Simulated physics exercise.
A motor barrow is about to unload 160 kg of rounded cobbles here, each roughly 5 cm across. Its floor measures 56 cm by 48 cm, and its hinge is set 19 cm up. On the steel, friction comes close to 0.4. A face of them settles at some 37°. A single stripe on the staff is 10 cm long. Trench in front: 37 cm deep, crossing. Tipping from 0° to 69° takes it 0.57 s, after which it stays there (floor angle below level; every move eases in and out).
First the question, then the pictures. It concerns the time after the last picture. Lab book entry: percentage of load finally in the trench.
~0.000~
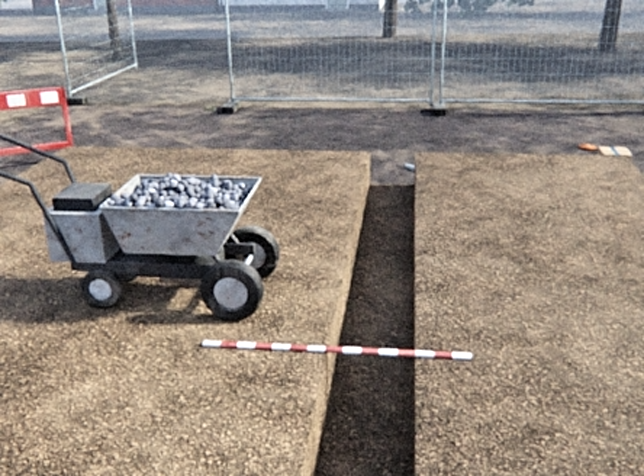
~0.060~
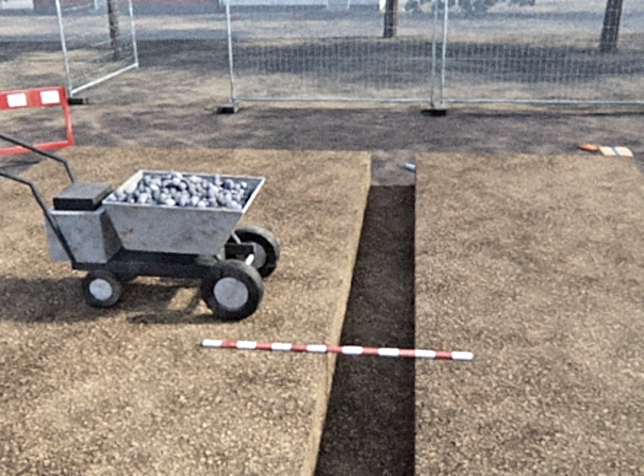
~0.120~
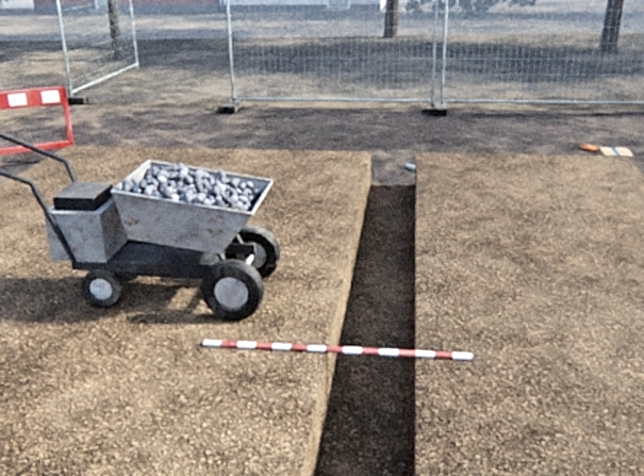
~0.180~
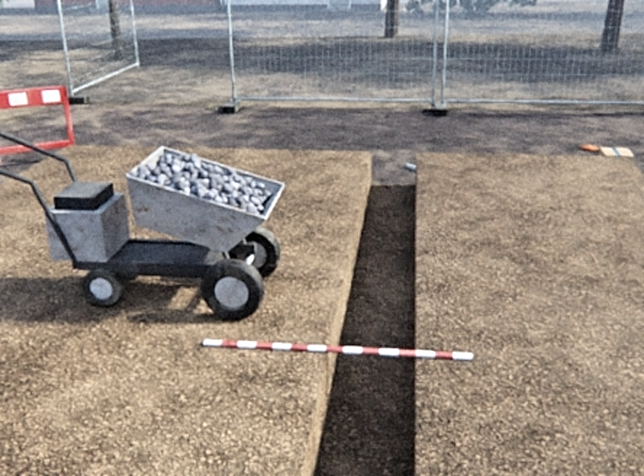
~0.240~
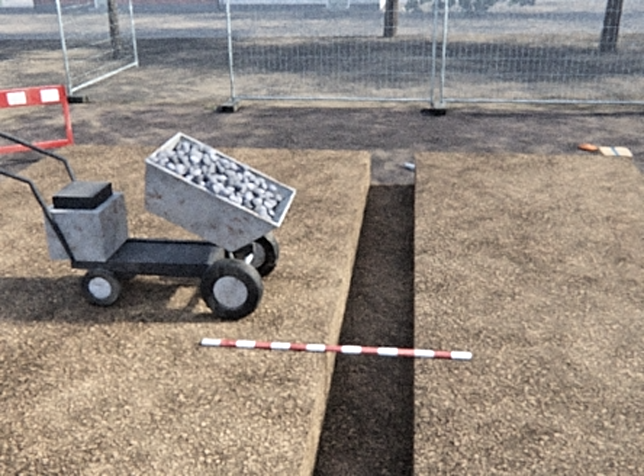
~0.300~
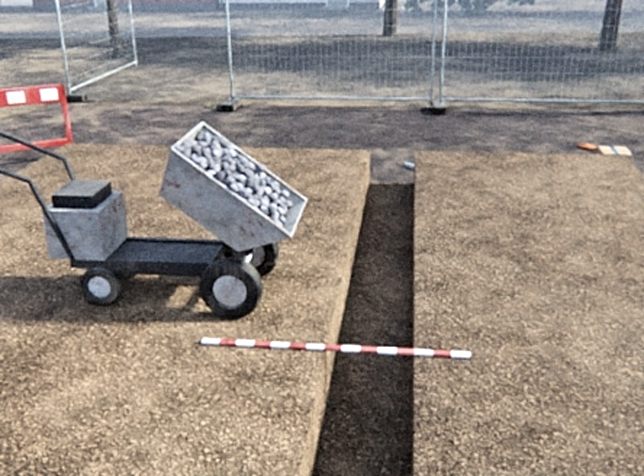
Approx. 83 percent.
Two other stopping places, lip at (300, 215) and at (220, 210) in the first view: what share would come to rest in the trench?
I'd expect some 30 per cent, then some 80.
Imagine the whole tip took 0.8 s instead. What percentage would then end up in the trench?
Around 85 per cent would end in the trench.
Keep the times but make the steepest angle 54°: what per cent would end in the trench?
Expect roughly 50 per cent.
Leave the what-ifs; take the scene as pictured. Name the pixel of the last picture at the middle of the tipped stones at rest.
I'd put it close to (381, 342).
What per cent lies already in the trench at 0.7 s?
Close to 30 per cent has got there by then.
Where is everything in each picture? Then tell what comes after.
In the first picture, lip at (239, 211), floor tilted 0°, highest stones at (184, 185).
In the second picture, the skip is at 2°, its lip at (243, 212); the top of the load is at (173, 183); the stones move at 0.6 m/s on average.
In the third picture, lip at (252, 214), floor tilted 8°, highest stones at (173, 174); the stones move at 1.1 m/s on average.
In the fourth picture, the skip is at 16°, its lip at (265, 219); the top of the load is at (176, 163); the stones move at 1.5 m/s on average.
In the fifth picture, lip at (278, 226), floor tilted 26°, highest stones at (186, 150); the stones move at 1.7 m/s on average.
In the sixth picture, the skip is at 37°, its lip at (291, 236); the top of the load is at (201, 142); the stones move at 1.8 m/s on average.
After 0.4 s the floor is at 59°; 100 % in the skip; the foremost stones are at (309, 239).
After 0.7 s the floor is at 69°; 68 % in the skip, 2 % short of the trench, 30 % in the trench; the foremost stones are at (387, 304).
After 1.0 s the floor is at 69°; 22 % in the skip, 2 % short of the trench, 69 % in the trench, 7 % past the trench; the foremost stones are at (518, 312).
After 3.0 s the floor is at 69°; 8 % in the skip, 2 % short of the trench, 83 % in the trench, 7 % past the trench; the foremost stones are past the picture's edge.
